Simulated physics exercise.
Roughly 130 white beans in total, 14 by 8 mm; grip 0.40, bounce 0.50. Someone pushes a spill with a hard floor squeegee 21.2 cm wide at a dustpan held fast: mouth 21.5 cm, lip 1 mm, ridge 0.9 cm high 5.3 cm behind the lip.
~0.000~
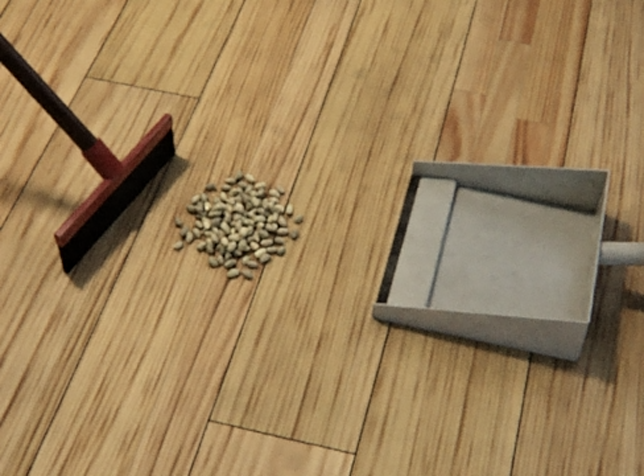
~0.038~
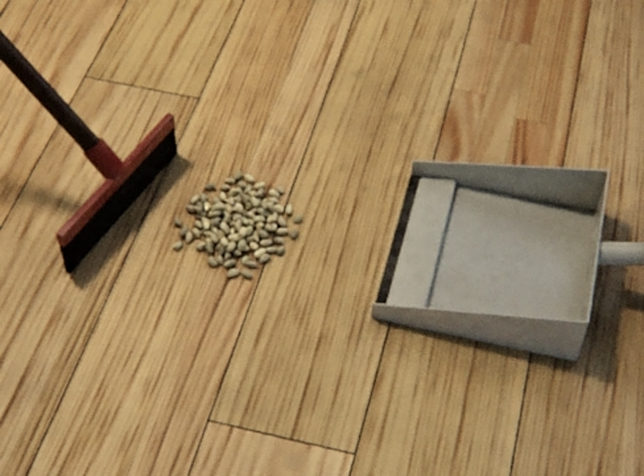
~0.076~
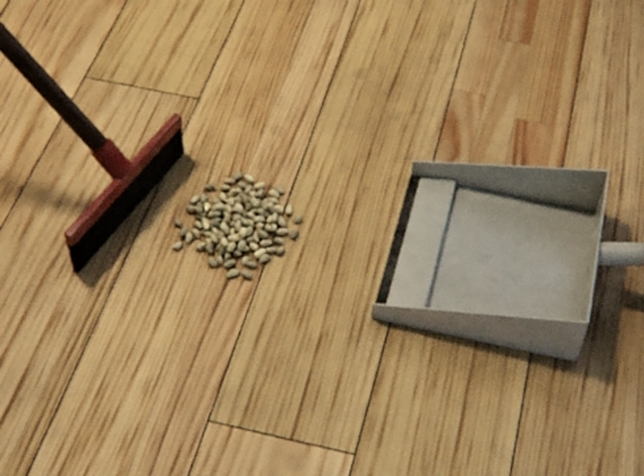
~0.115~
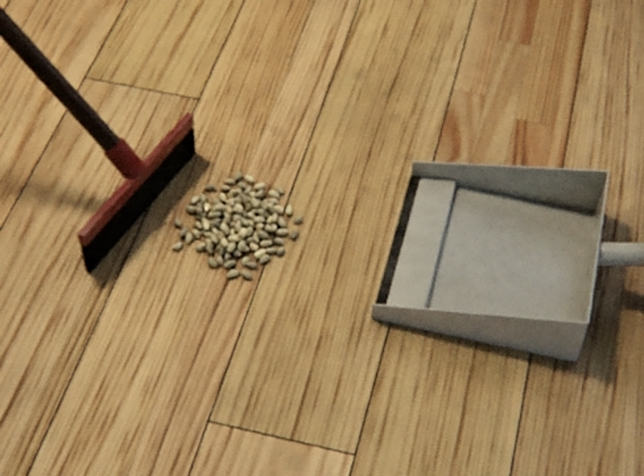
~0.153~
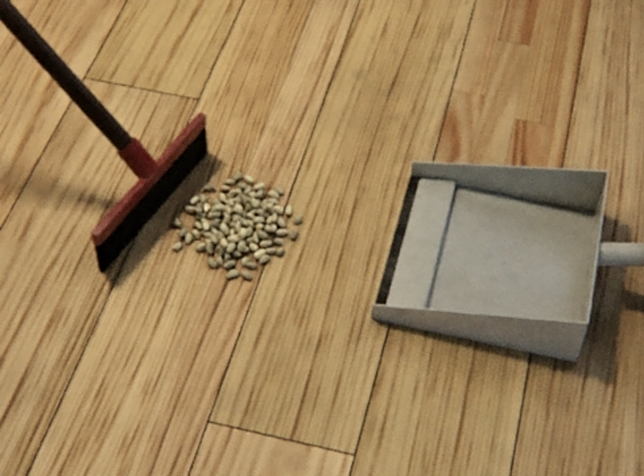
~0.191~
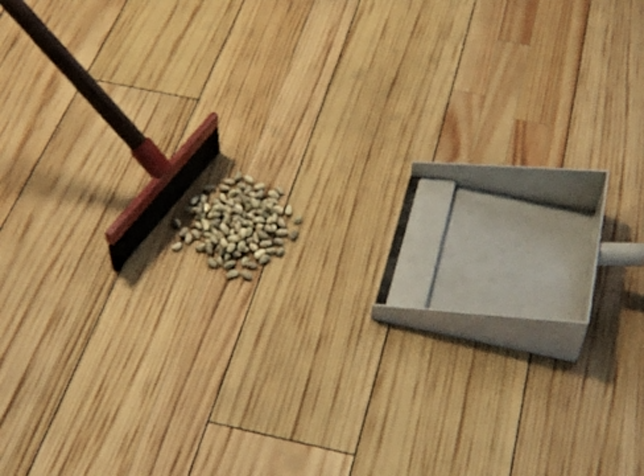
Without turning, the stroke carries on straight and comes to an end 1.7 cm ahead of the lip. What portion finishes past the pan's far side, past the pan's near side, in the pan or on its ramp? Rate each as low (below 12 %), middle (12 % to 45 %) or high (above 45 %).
Far side - low, near side - low, pan - low.
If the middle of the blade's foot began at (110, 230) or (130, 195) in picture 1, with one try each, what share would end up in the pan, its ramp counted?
About 5 and 0 per cent.
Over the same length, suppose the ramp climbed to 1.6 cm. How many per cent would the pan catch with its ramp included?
Estimated share: Around 0 in a hundred.
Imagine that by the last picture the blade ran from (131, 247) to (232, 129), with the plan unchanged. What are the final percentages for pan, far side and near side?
Pan 15 % / far 0 % / near 10 %.
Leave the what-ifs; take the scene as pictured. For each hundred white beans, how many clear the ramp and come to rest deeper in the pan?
Roughly 0 per cent.
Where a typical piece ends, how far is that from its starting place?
The figure is about 14 cm.
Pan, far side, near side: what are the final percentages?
So it's far side at 0 percent, near side at 5 percent, and the pan at 0 percent.
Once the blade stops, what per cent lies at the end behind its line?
Something like 20 per cent, roughly.
Then, at 0.48 s, middle of the blade 16 cm from the lip; 0 % over the lip, far side 0 %, near side 0 %.
After 0.67 s, middle of the blade 9 cm from the lip; 0 % over the lip, far side 0 %, near side 5 %.
After 0.98 s, middle of the blade 5 cm from the lip; 5 % over the lip, far side 0 %, near side 5 %.
In the end, at 1.6 s, far side 0 %, near side 5 %, pan 0 %, in front of the lip or behind the blade 90 %.
